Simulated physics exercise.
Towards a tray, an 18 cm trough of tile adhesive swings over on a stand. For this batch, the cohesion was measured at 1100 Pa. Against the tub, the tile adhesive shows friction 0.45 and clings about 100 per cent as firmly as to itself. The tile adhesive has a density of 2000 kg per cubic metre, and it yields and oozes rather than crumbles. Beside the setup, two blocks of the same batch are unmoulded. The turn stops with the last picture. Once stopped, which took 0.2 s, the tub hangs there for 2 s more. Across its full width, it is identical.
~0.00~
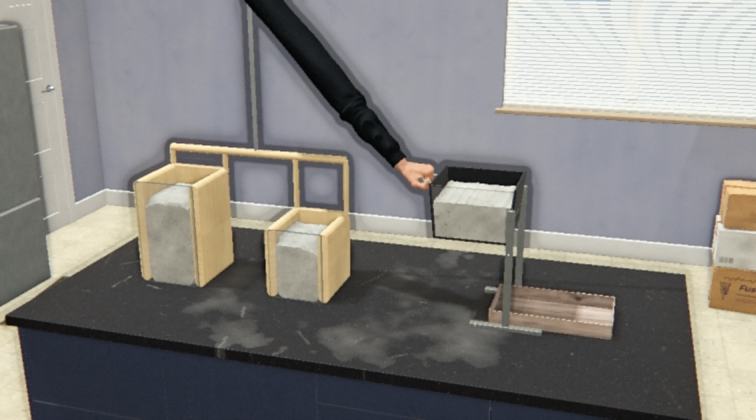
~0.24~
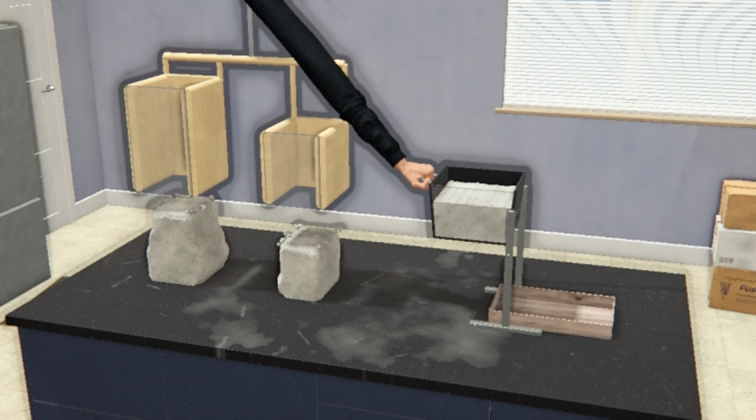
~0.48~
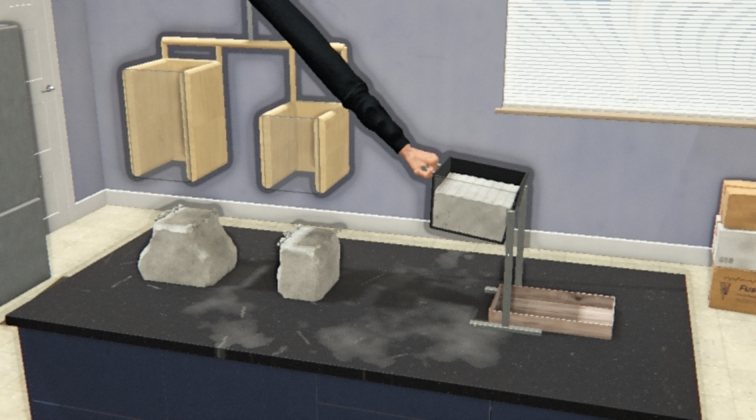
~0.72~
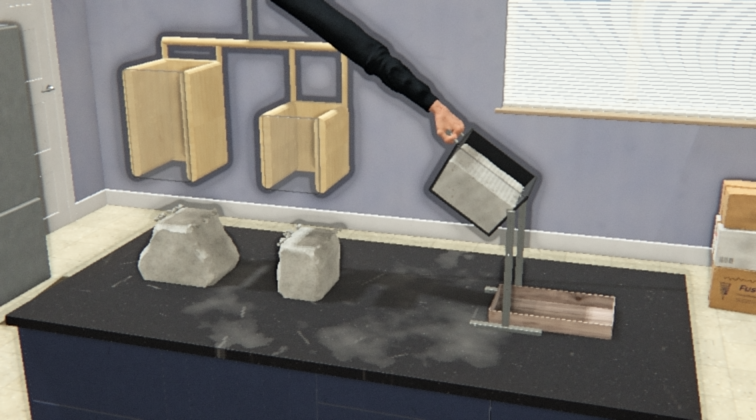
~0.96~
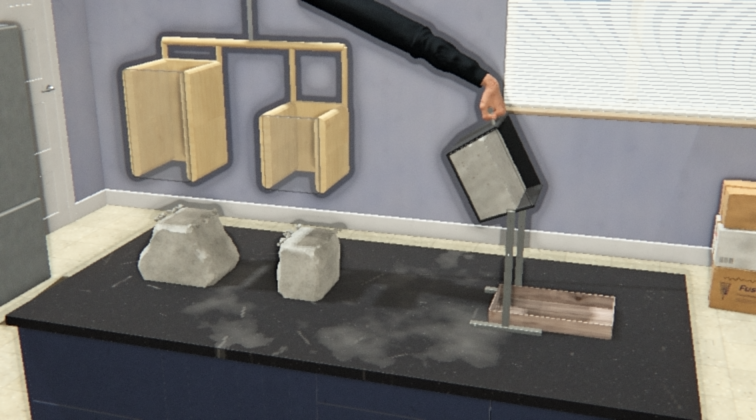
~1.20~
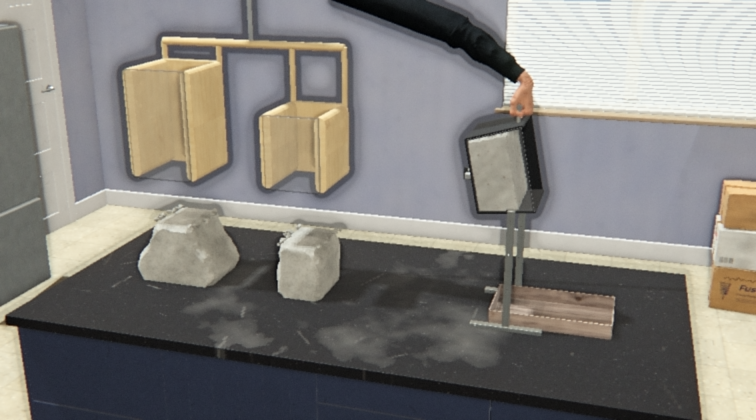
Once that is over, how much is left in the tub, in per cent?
100 %.
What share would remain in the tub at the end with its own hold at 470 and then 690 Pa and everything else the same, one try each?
First 65 %, second 100 %.
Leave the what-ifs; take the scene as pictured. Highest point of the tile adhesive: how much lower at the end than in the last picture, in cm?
0 cm.
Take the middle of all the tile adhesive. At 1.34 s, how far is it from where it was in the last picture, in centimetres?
Shift: Roughly 0 cm.
After 1.34 s, the tub is at 78 degrees and holds 100 %.
After 1.51 s, the tub is at 78 degrees and holds 100 %.
After 1.68 s, the tub is at 78 degrees and holds 100 %.
After 1.85 s, the tub is at 78 degrees and holds 100 %.
After 3.20 s, at the end, the tub is at 78 degrees and holds 100 %.
